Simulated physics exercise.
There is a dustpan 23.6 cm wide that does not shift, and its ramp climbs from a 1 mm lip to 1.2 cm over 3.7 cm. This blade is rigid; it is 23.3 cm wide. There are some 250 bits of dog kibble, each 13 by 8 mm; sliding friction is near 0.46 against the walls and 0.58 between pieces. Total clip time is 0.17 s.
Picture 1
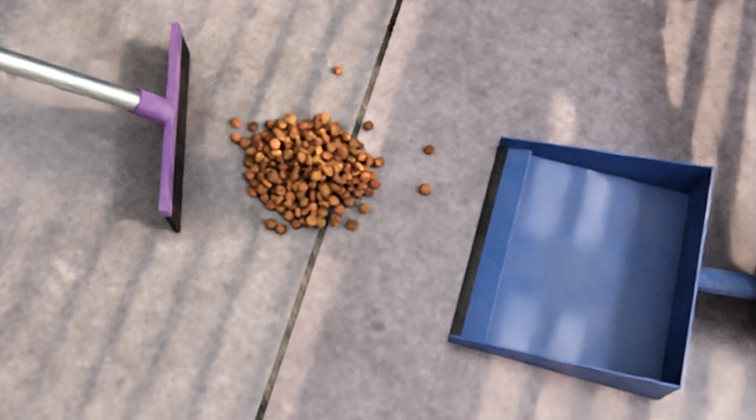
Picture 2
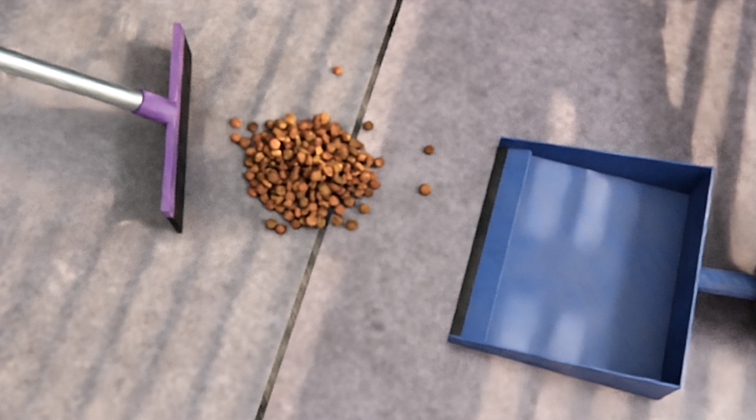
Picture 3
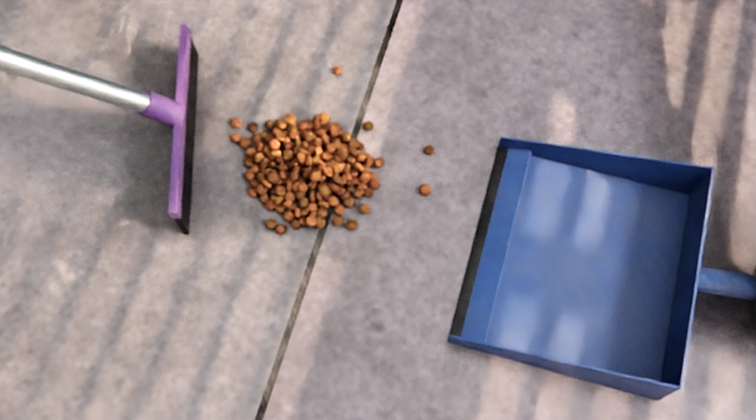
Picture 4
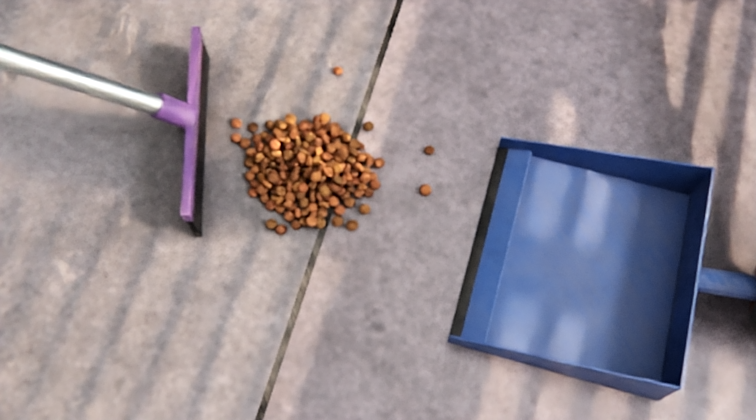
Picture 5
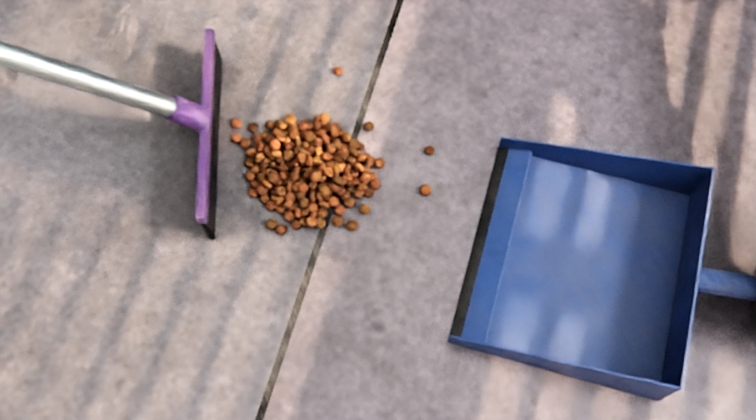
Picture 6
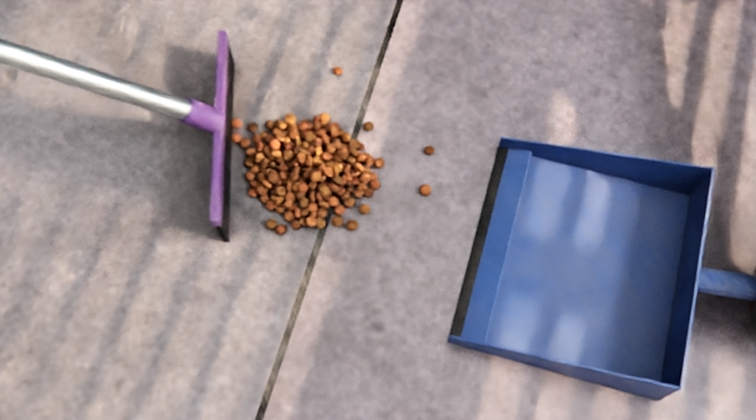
A blue dustpan rests at the right on a grey-brown stone floor crossed by a dark diagonal seam and soft striped shadows, seen from above. A heap of brown kibble lies left of it, with a few loose bits around, and a purple blade on a silver pole stands at the upper left. The blade slides slowly right to the heap's edge, while the kibble, dustpan and camera stay still.
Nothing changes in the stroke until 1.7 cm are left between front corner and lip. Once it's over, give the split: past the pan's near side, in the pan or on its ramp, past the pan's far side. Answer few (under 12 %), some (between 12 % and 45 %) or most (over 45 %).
Near side: Few, pan: Some, far side: Some.
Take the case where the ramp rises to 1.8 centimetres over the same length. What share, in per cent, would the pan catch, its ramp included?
Estimated share: Around 15 in a hundred.
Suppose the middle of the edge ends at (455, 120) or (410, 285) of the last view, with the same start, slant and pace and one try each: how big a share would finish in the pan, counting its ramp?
I'd expect around 20 percent, then around 0 percent.
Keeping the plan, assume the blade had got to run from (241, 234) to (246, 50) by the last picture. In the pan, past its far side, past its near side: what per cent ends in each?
Per cent by place - pan 15, far side 20, near side 0.
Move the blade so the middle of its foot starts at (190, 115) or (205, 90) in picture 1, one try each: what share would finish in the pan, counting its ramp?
About 20 and 20 per cent.
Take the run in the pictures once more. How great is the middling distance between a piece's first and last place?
Roughly 18 centimetres.
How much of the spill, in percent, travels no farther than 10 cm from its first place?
About 0 percent.
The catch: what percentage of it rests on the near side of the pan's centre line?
Roughly 20 in a hundred.
Then, 0.26 s after the last picture, middle of the blade 18 cm from the lip; 0 % over the lip, far side 5 %, near side 0 %.
Then, 0.44 s after the last picture, middle of the blade 10 cm from the lip; 0 % over the lip, far side 15 %, near side 0 %.
Then, 0.73 s after the last picture, middle of the blade 5 cm from the lip; 20 % over the lip, far side 20 %, near side 0 %.
In the end, near side 0 %, pan 20 %, far side 20 %, in front of the lip or behind the blade 60 %.
